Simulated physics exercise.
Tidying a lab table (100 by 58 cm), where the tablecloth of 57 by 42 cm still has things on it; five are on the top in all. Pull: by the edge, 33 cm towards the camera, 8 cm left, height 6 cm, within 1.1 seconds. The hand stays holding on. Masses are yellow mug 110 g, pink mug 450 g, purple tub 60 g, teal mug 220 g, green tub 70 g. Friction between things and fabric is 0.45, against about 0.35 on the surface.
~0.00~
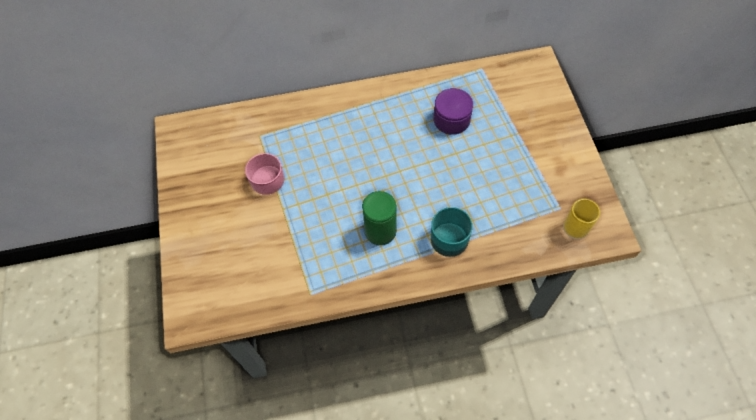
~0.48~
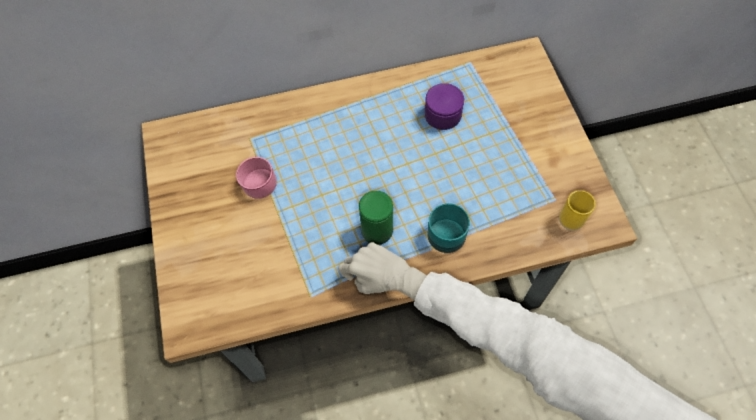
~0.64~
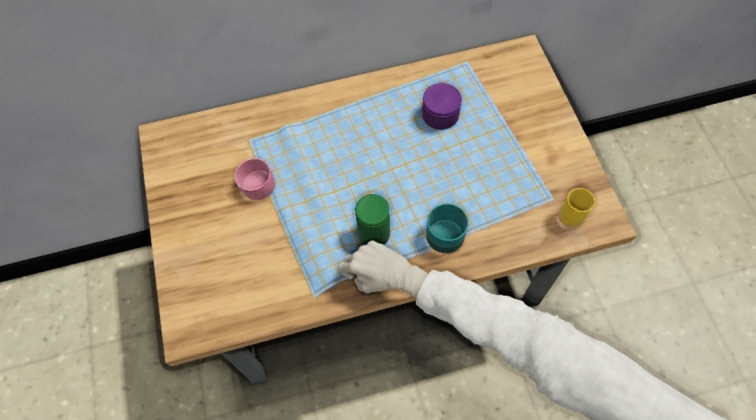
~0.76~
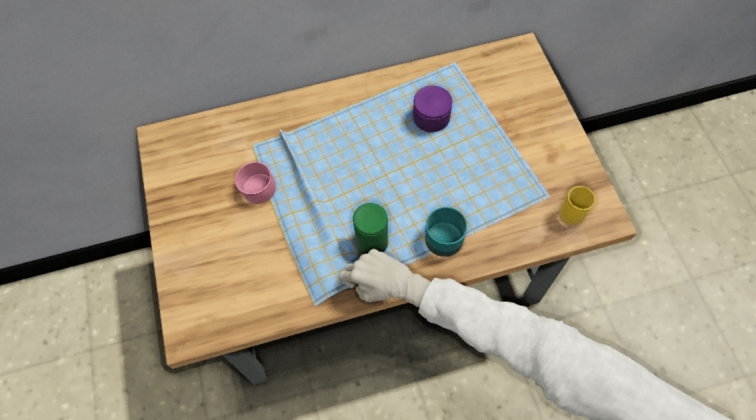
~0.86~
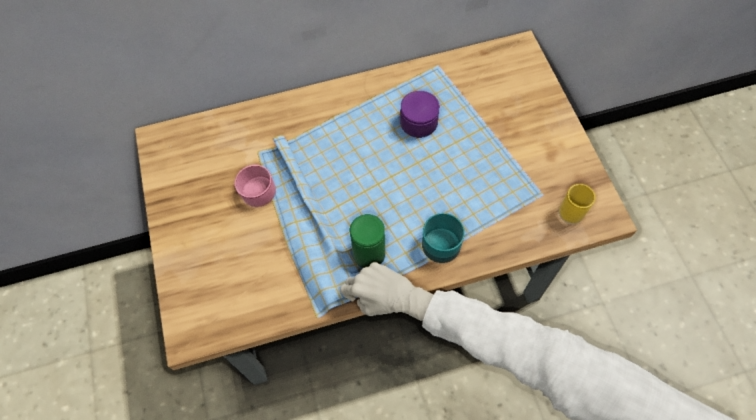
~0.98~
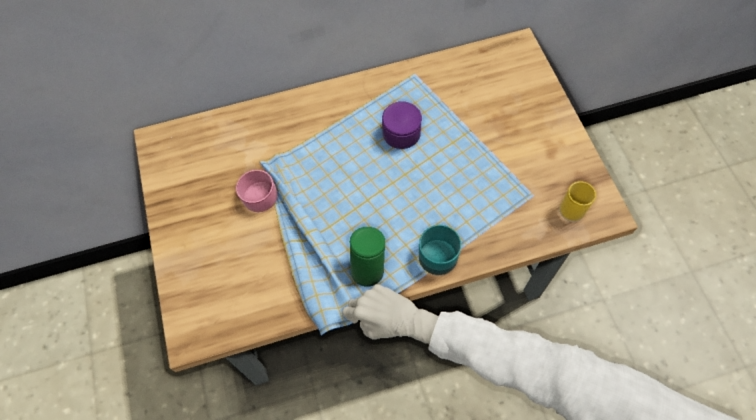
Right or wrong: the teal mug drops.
Right, it drops off.
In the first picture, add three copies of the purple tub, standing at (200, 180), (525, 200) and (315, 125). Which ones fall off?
Log, listed order - kept / lost / kept.
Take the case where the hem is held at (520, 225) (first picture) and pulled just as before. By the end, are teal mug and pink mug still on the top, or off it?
That way the teal mug would end up off its support and the pink mug on its support.
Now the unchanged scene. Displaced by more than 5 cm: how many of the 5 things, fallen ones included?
All told, 4.
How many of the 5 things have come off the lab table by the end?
Count recorded: 2.
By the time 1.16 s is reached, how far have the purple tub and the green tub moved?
The purple tub is 20 cm out, the green tub 15 cm.
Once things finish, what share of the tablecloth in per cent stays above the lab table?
I'd estimate close to 35 per cent.
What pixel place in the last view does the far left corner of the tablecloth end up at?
Look around (257, 286) in the last picture - that's where it comes to rest.
After 1.2 s, 90 % of the tablecloth is still over the top; teal mug 13 cm off its start, purple tub 19 cm off its start, green tub 17 cm off its start.
After 1.4 s, 65 % of the tablecloth is still over the top; teal mug over the edge, purple tub 31 cm off its start, green tub 26 cm off its start.
After 1.5 s, 45 % of the tablecloth is still over the top; teal mug over the edge, purple tub 41 cm off its start at (373, 252), green tub over the edge.
After 1.7 s, 35 % of the tablecloth is still over the top; teal mug over the edge, purple tub 45 cm off its start, green tub over the edge.
After 3.3 s, 35 % of the tablecloth is still over the top; teal mug over the edge, green tub over the edge, purple tub 45 cm off its start at (373, 270), pink mug on its side, 15 cm off its start at (229, 241).
